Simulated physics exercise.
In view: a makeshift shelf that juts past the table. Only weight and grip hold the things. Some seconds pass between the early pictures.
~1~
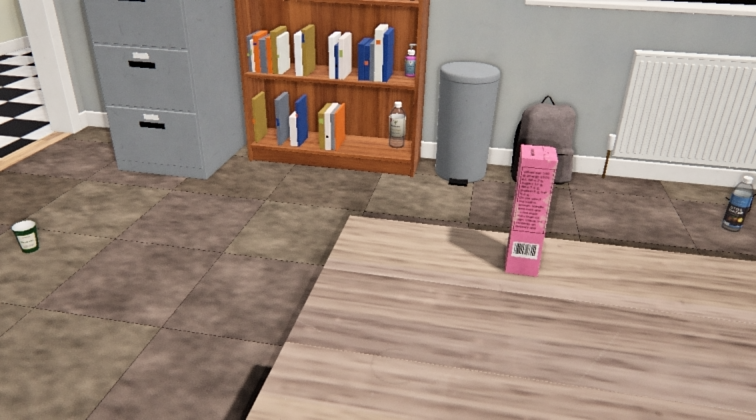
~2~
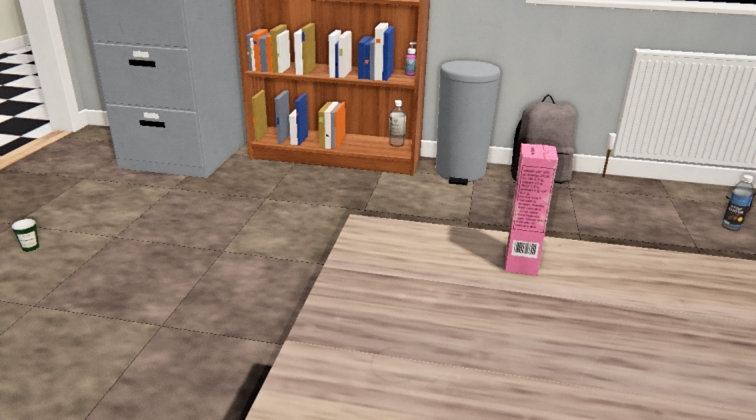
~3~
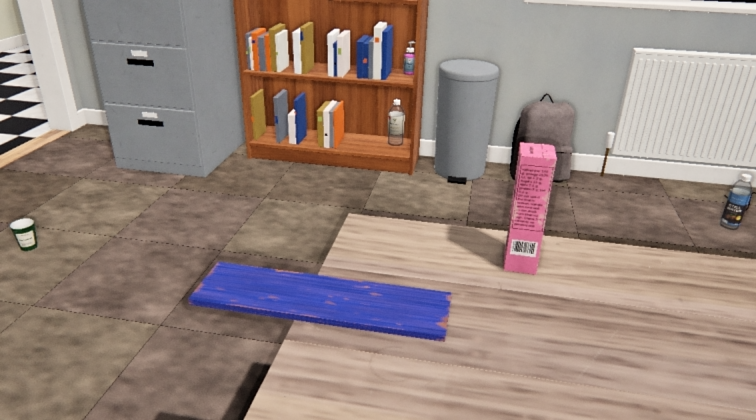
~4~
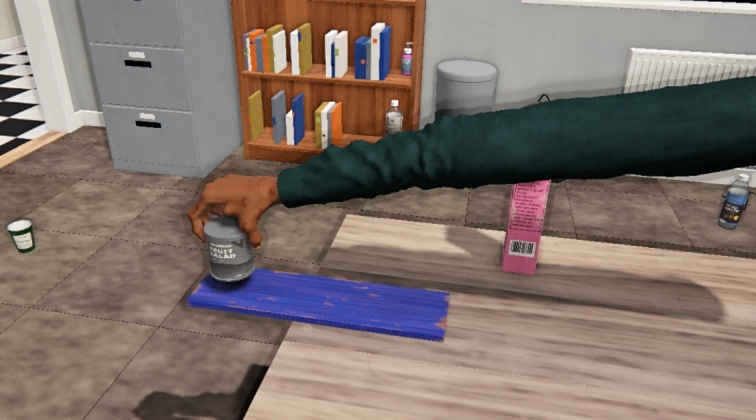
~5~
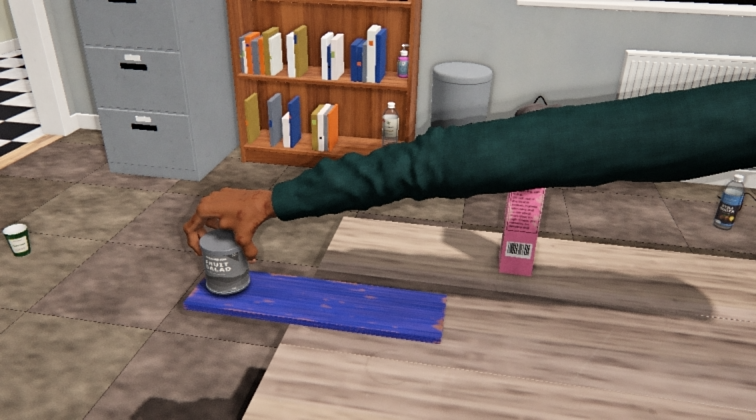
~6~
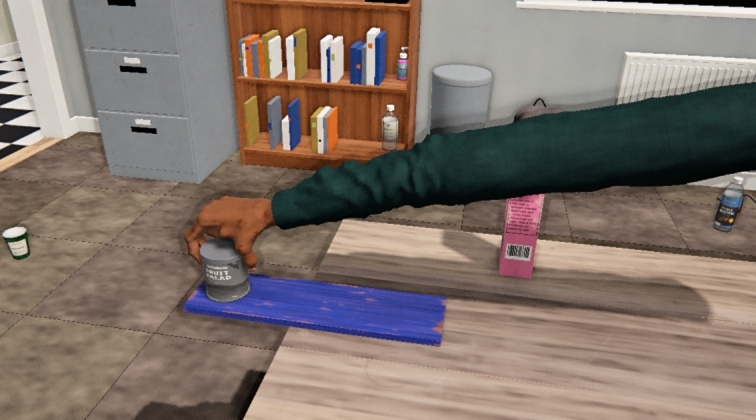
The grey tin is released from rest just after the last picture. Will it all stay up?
In the end the plank comes down.
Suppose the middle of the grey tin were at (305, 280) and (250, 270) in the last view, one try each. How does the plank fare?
First try: It stays on the table; second try: It comes down.
Then, 0.50 s after the last picture, grey tin and blue plank now down on the floor or falling.
Then, 0.60 s after the last picture, things are still on the move.
At rest, down on the floor or falling, grey tin and blue plank; pink carton in place. The plank tips off the edge.
